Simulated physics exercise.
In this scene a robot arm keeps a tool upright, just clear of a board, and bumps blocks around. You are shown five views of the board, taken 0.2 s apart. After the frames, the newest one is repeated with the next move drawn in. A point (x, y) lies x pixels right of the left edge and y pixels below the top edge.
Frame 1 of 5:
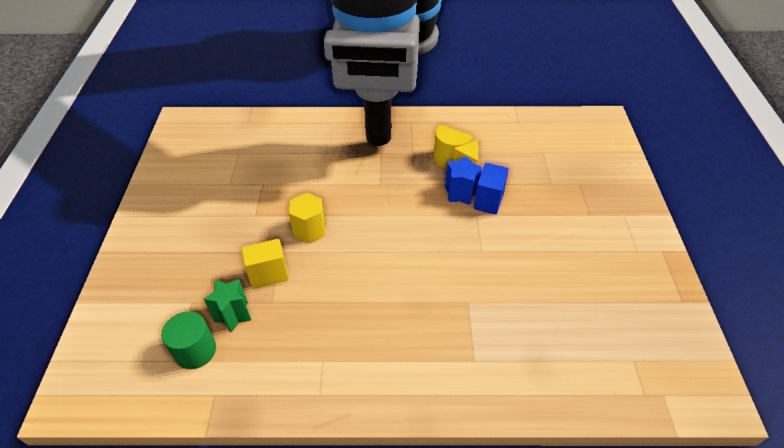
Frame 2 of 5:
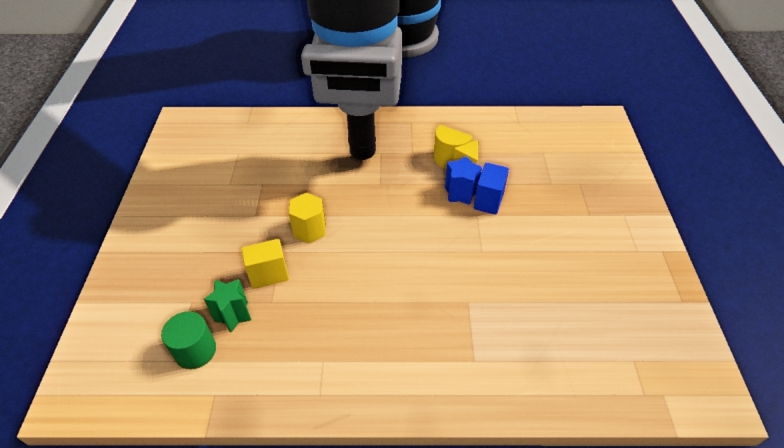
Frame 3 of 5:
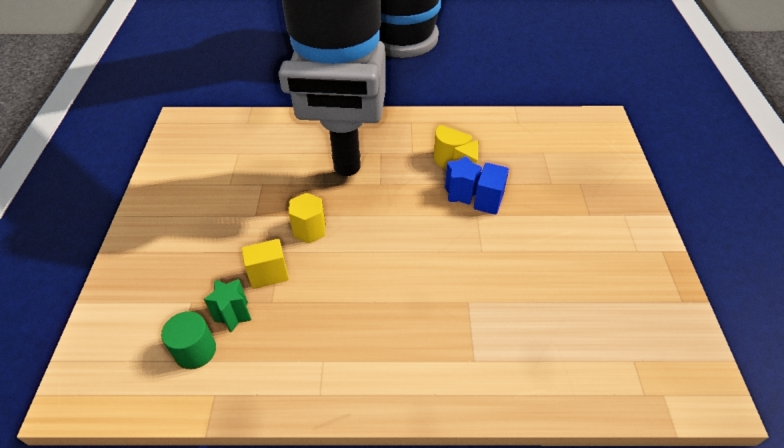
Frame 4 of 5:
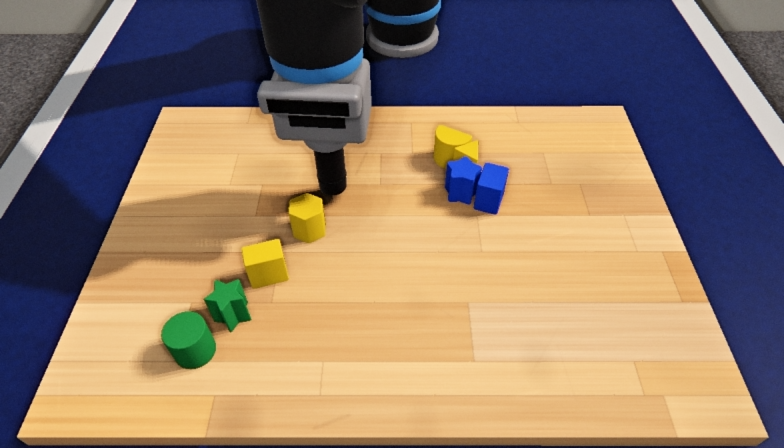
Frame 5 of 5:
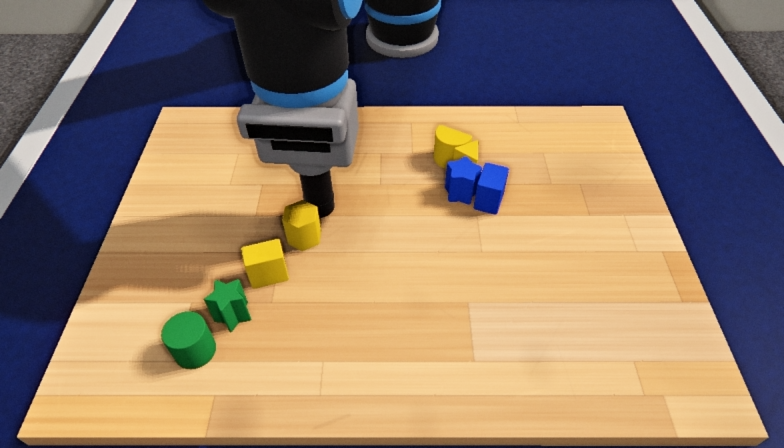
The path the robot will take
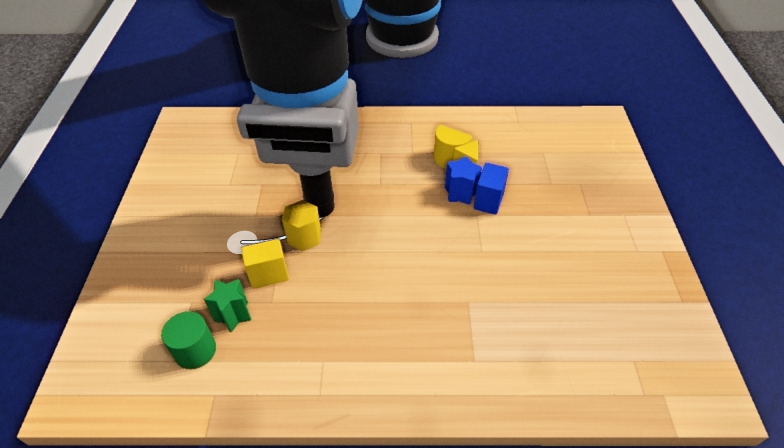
On a light wooden board over a blue surface, green and yellow blocks sit in a diagonal line, with a blue and yellow cluster farther right. A robot arm's black tip moves left and toward the viewer, reaches the yellow six-sided block and nudges it slightly toward the yellow block beside it.
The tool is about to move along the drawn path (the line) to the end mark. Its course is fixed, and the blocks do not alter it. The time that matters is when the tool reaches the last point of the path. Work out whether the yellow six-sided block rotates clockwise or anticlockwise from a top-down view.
From overhead, the rotation is counterclockwise.
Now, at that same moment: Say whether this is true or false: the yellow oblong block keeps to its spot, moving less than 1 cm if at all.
That is false.
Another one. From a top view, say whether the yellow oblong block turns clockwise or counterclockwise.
It goes clockwise.
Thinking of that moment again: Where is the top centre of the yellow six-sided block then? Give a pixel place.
In the picture, that point is around (277, 239).
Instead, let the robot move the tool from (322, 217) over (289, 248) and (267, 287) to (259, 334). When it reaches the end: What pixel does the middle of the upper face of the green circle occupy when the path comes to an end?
My best guess is (155, 347).
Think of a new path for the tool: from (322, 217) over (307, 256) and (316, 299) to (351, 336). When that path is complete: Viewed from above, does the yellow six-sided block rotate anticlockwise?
In short: No.
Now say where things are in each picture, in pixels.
Lower end of the tool (379, 139), tops of blocks, green star block (224, 293), yellow oblong block (262, 252), yellow six-sided block (305, 206), in the first frame.
Tool (363, 152), blocks as before, in the second frame.
Tool (347, 168), blocks as before, in the third frame.
Tool (333, 187), blocks as before, in the fourth frame.
Tool (320, 208), green star block (224, 293), yellow oblong block (262, 252), yellow six-sided block (300, 213), in the fifth frame.
The drawn path runs from (322, 217) via (299, 232) and (271, 240), ending at (242, 242).
On the path given first. Halfway along, tool (283, 228); yellow oblong block (257, 262), turned 30° clockwise; yellow six-sided block (277, 238), turned 45° anticlockwise.
At the end, tool (239, 234); green star block not moved; yellow oblong block (257, 263), turned 30° clockwise; yellow six-sided block (277, 239), turned 45° anticlockwise.
